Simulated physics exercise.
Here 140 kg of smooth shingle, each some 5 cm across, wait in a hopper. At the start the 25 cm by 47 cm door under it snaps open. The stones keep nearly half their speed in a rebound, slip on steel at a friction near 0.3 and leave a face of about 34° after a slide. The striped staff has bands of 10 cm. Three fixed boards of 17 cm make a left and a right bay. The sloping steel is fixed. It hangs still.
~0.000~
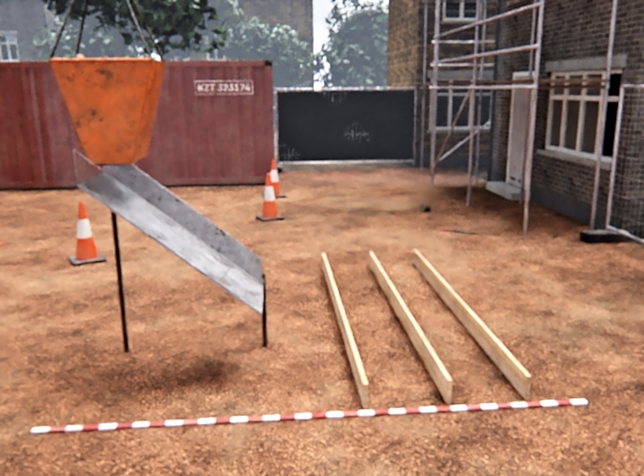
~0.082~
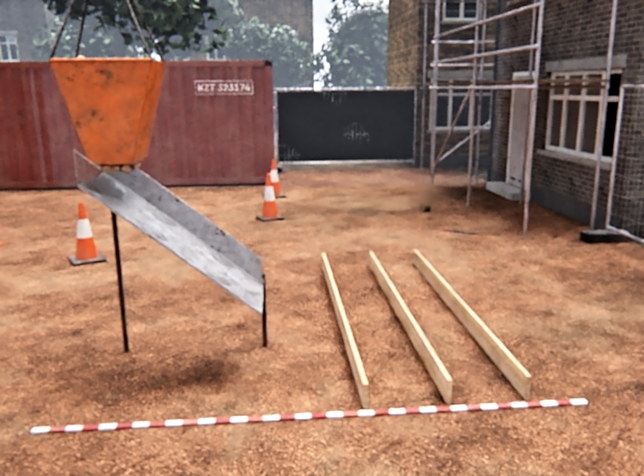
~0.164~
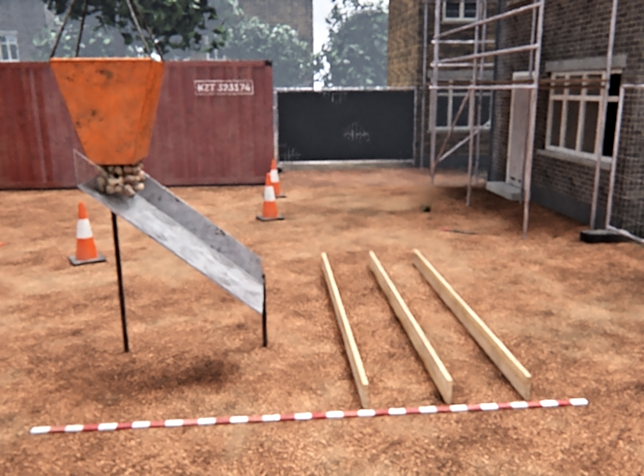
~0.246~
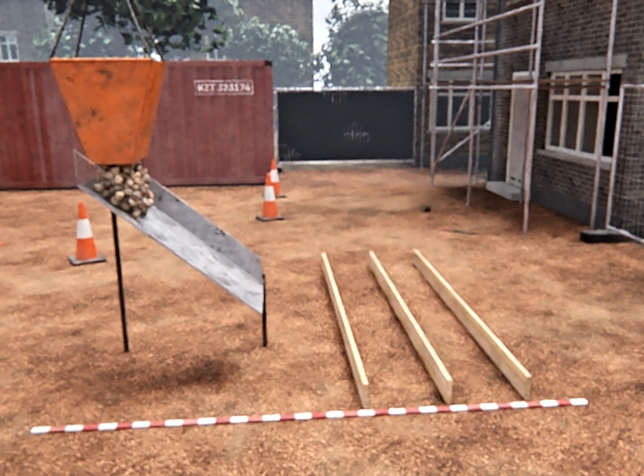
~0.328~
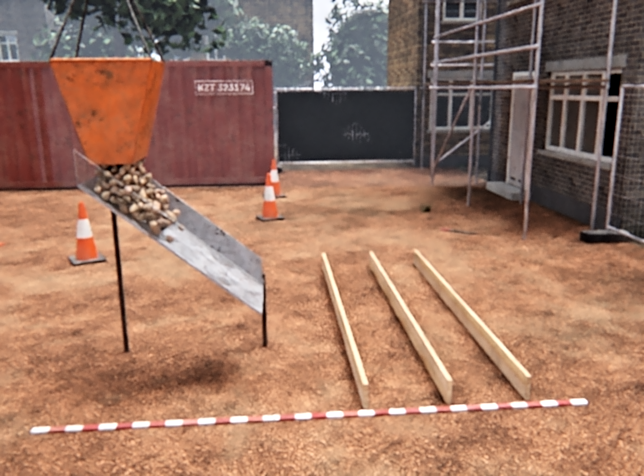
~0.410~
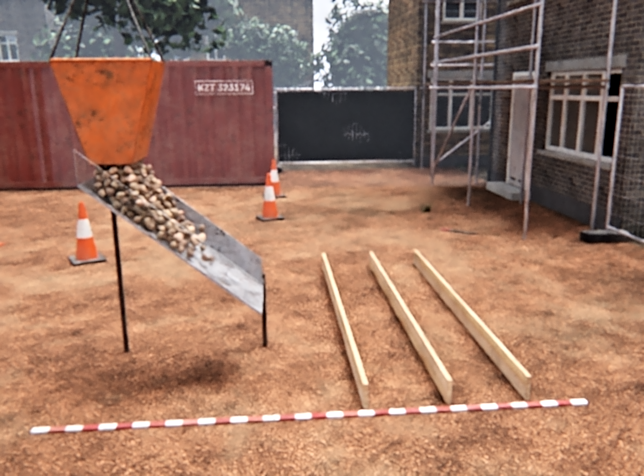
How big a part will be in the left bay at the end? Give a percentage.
Roughly 10 per cent ends in the left bay.
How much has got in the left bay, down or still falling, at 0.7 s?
Some 0 per cent.
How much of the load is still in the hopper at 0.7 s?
It holds some 10 per cent.
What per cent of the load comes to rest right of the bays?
Some 0 per cent of the load.
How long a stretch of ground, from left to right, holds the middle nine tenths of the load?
About 80 cm.
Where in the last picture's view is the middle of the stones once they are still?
Around (328, 361).
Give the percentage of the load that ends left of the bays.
Some 90 per cent of the load.
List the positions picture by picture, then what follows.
The outlet is at (110, 156); nothing has dropped yet, in the first frame.
Outlet at (110, 156), the stream shows down to (126, 167); 95 % still inside, in the second frame.
Outlet at (110, 156), the stream shows down to (130, 189); 85 % still inside, in the third frame.
Outlet at (110, 156), the stream shows down to (143, 209); 73 % still inside, in the fourth frame.
Outlet at (110, 156), the stream shows down to (169, 227); 61 % still inside, in the fifth frame.
Outlet at (110, 156), the stream shows down to (200, 248); 48 % still inside, in the sixth frame.
After 0.7 s, 11 % in the hopper, 79 % on the steel, 10 % falling or lying left of the bays; the stones farthest right are at (323, 347).
After 1.1 s, 0 % in the hopper, 42 % on the steel, 58 % falling or lying left of the bays, 1 % falling or lying in the left bay; the stones farthest right are at (359, 344).
After 1.7 s, 0 % in the hopper, 91 % falling or lying left of the bays, 9 % falling or lying in the left bay; the stones farthest right are at (421, 364).
After 2.6 s, 0 % in the hopper, 90 % falling or lying left of the bays, 10 % falling or lying in the left bay; the stones farthest right are at (422, 366).
After 4.5 s, 0 % in the hopper, 90 % left of the bays, 10 % in the left bay; the stones farthest right are at (422, 366).
